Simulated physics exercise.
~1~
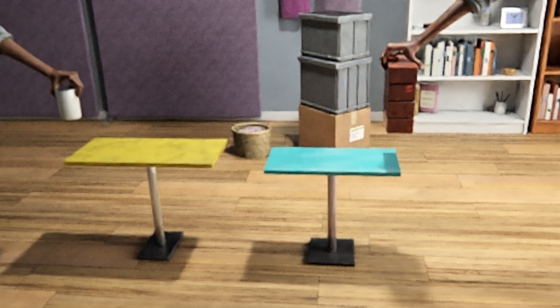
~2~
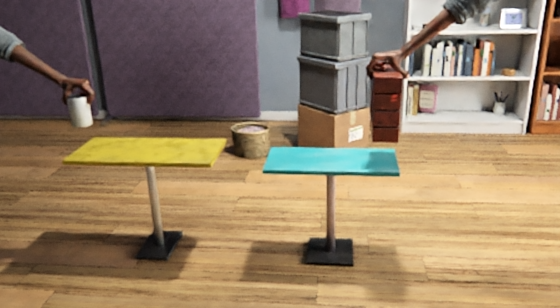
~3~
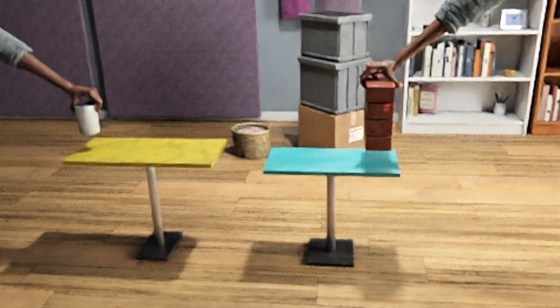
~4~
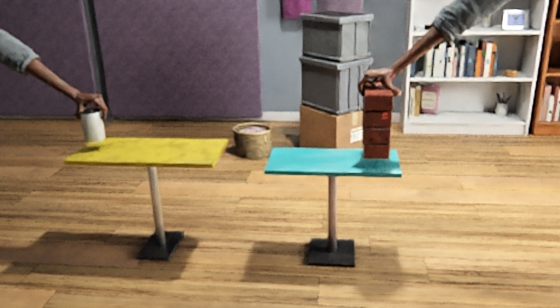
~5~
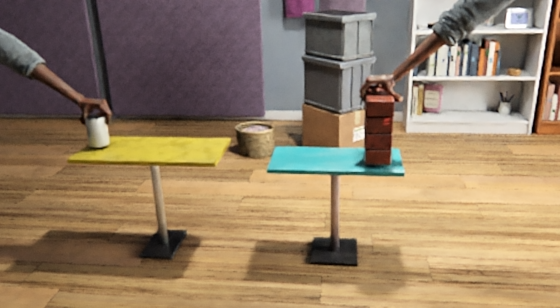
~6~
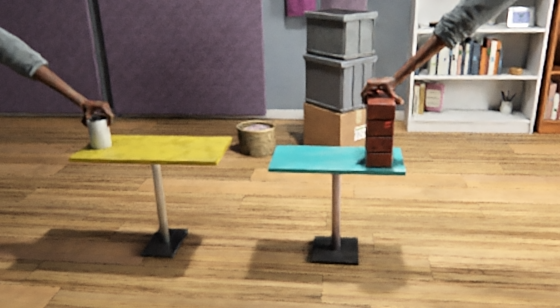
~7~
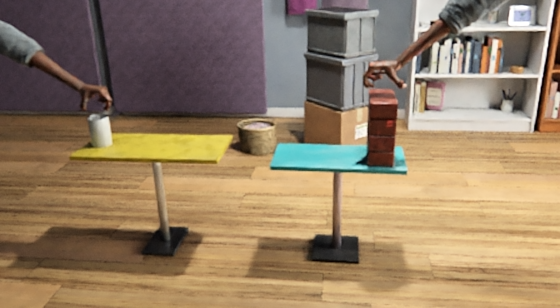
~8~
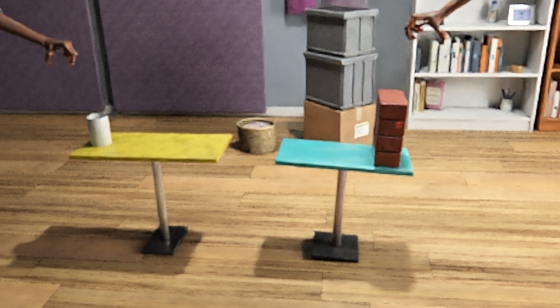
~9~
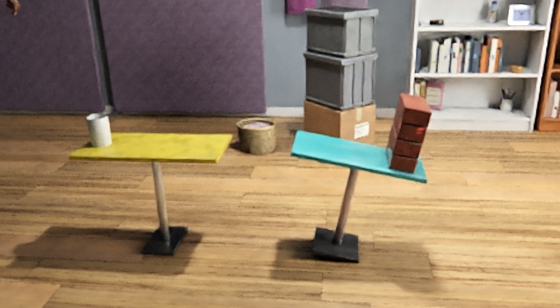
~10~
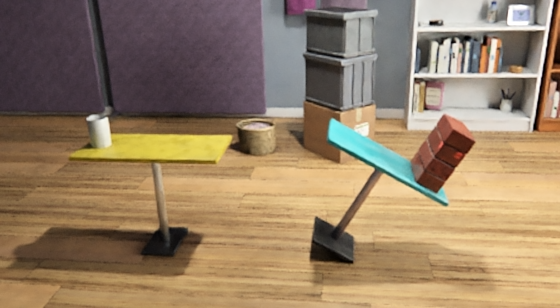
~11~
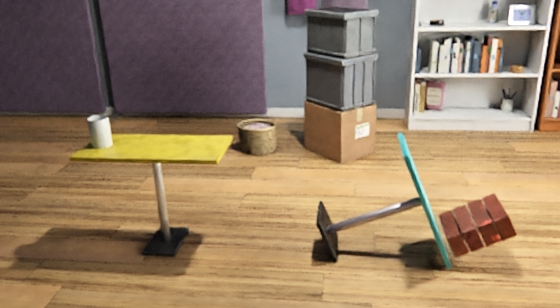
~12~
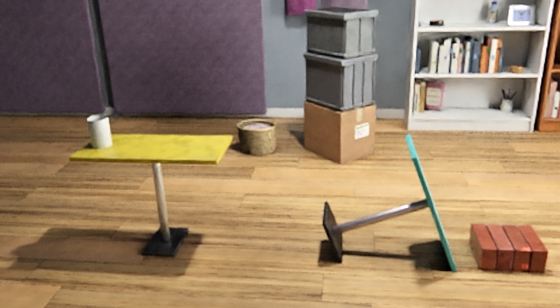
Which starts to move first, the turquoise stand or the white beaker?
The white beaker moves first, as a hand carries it down towards the yellow table. The turquoise stand only starts to tip later, after the hands have let go.
A turquoise stand on a thin pole tips over under a stack of red bricks in a wooden-floored room, seen from the front by a slightly swaying camera. At first it stands to the right of a yellow side table, with grey crates and a white bookshelf behind. One hand lowers a white beaker onto the yellow top's left end while another sets the bricks on the turquoise top's right end. Both hands let go and withdraw. The turquoise stand leans right, then topples, and the bricks tumble to the floor beside it, while the yellow table stays steady with its beaker upright.
